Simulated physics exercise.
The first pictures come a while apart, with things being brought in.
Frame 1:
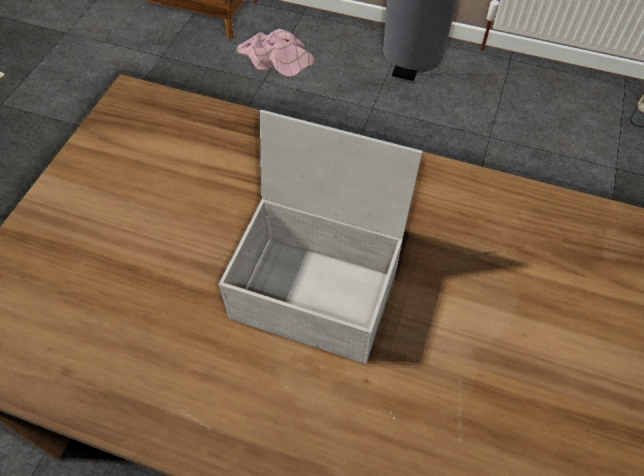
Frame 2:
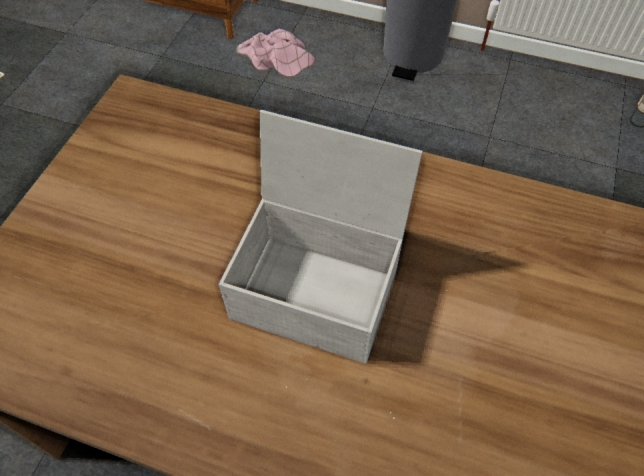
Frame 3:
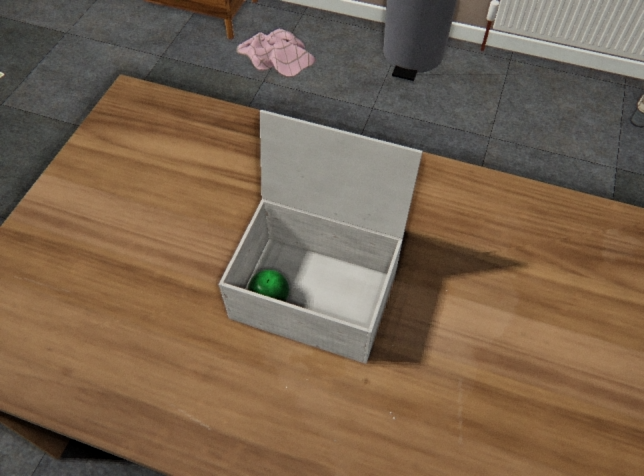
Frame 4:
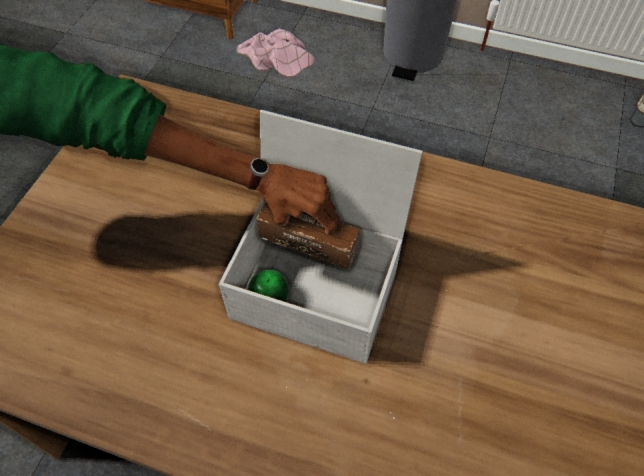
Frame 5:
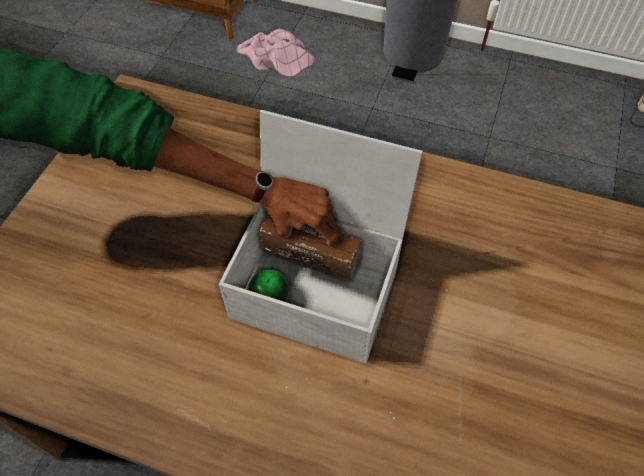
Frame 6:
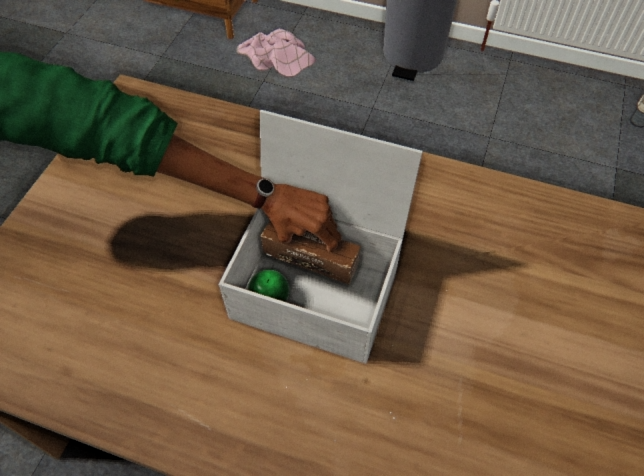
An arm in a green sleeve with a dark watch reaches in from the left over a wooden table, seen from above in a room with a grey tiled floor. A pale grey box with its lid open stands on the table, empty at first, with a pink cloth on the floor behind. A green ball appears inside at the left, then the hand lowers a brown carton slightly into the back, the camera still.
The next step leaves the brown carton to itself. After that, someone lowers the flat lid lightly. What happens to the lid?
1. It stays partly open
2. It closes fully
The answer is 2.
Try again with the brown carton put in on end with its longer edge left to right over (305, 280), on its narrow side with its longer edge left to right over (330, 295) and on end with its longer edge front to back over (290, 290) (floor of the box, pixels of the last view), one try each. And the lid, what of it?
On the first attempt the lid can't come down, on the second it drops into place, and on the third it drops into place.
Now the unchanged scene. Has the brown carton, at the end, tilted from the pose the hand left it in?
Simply put, it remains unturned.
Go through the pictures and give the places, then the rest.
In the first picture, the last thing is not in view yet.
In the second picture, the last thing is not in view yet.
In the third picture, the last thing is not in view yet.
In the fourth picture, still above its spot; brown carton (308, 233).
In the fifth picture, still above its spot; brown carton (310, 244).
In the sixth picture, in place under the hand; brown carton (311, 250).
Then, 0.70 s past the last view, brown carton displaced a little near (311, 272).
Then, 1.50 s past the last view, lid 66° above the rim; brown carton displaced a little near (311, 272).
Then, 1.90 s past the last view, lid 38° above the rim; brown carton displaced a little near (311, 272).
Then, 2.20 s past the last view, lid 14° above the rim; brown carton displaced a little near (311, 272).
Finally, lid shut; moved from the start, brown carton; green apple still in place. Final places as the last picture's camera would see them, brown carton near (311, 272).
